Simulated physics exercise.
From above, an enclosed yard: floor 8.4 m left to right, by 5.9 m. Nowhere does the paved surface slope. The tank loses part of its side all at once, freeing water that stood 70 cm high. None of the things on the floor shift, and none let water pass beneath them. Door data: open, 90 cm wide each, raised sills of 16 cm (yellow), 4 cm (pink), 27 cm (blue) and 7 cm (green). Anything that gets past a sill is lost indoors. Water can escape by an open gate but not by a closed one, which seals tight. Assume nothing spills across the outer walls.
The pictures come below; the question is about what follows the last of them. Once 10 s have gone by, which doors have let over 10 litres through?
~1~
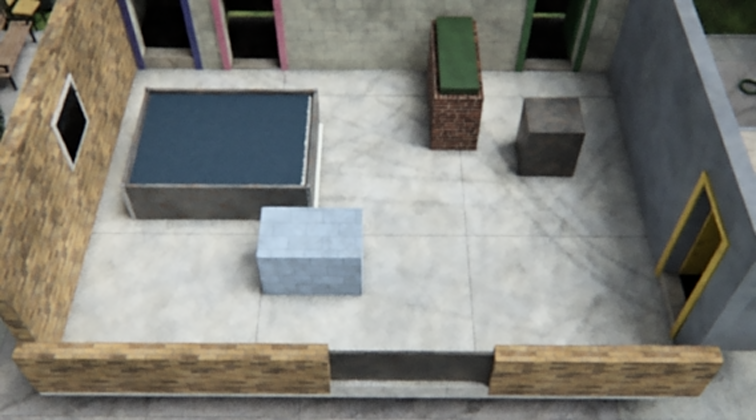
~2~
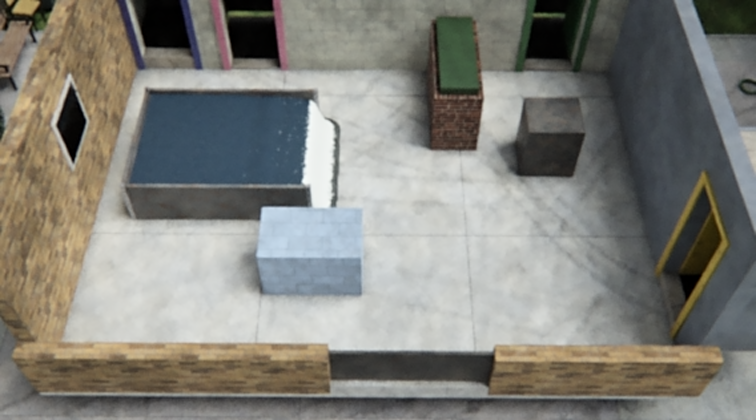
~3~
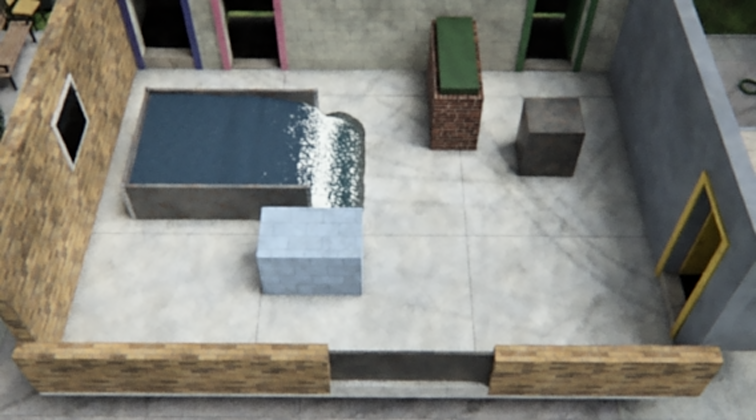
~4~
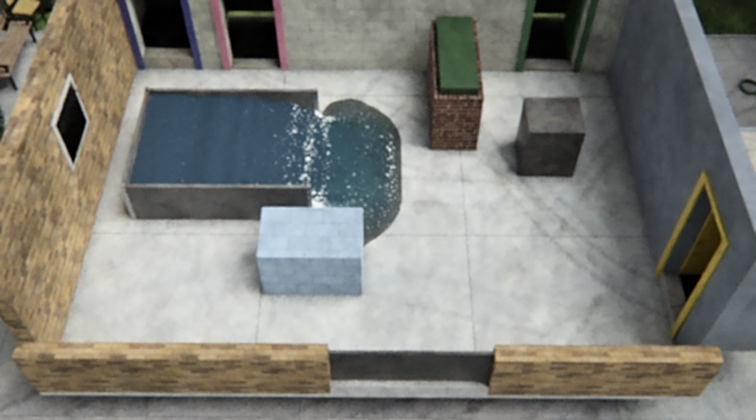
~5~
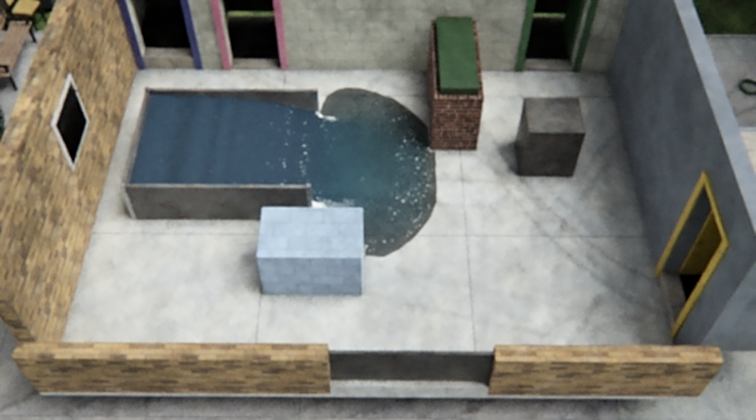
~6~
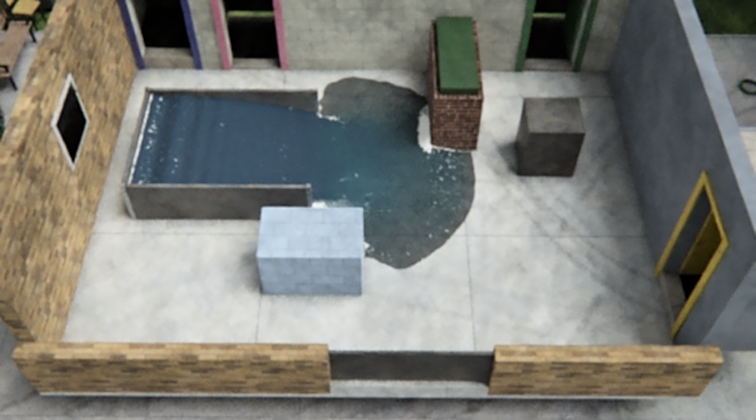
Taking each door: The yellow door has let over 10 litres through; the pink door has let over 10 litres through; the blue door has not let over 10 litres through; the green door has let over 10 litres through.
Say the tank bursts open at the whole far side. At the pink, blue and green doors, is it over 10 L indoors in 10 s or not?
Pink beyond, blue beyond, green short.
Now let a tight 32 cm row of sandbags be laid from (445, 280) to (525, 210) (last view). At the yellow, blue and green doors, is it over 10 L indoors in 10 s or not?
Against the limit, the yellow door stays within it, the blue door stays within it and the green door goes beyond it.
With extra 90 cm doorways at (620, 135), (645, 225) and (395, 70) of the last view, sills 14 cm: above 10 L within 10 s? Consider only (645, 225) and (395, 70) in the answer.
So the first one exceeds it, while the second one exceeds it.
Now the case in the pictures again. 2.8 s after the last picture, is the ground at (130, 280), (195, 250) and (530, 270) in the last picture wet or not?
First spot bone dry, second bone dry, third soaked.
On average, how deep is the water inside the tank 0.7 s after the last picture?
Roughly 42 cm on average.
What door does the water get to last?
That would be the blue door, last of all.
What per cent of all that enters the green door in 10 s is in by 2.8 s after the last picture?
Fraction in by then: Around 5 per cent.
Then, 0.7 s after the last picture water covers 30 % of the floor and is deepest (41 cm) near (423, 142); yellow door not reached, pink door not reached, blue door not reached, green door not reached.
Then, 1.5 s after the last picture water covers 50 % of the floor and is deepest (42 cm) near (421, 75); yellow door 10 cm at the sill, 0 L in, pink door not reached, blue door not reached, green door 2 cm at the sill, 0 L in.
Then, 2.8 s after the last picture water covers 65 % of the floor and is deepest (44 cm) near (674, 372); yellow door 26 cm at the sill, 31 L in, pink door 4 cm at the sill, 0 L in, blue door 3 cm at the sill, 0 L in, green door 8 cm at the sill, 1 L in.
Then, 5.3 s after the last picture water covers 85 % of the floor and is deepest (18 cm) near (617, 136); yellow door 16 cm at the sill, 100 L in, pink door 4 cm at the sill, 1 L in, blue door 15 cm at the sill, 0 L in, green door 9 cm at the sill, 11 L in.
Then, 9.3 s after the last picture water covers 100 % of the floor and is deepest (14 cm) near (177, 228); yellow door 9 cm at the sill, 101 L in, pink door 9 cm at the sill, 38 L in, blue door 7 cm at the sill, 0 L in, green door 8 cm at the sill, 29 L in.
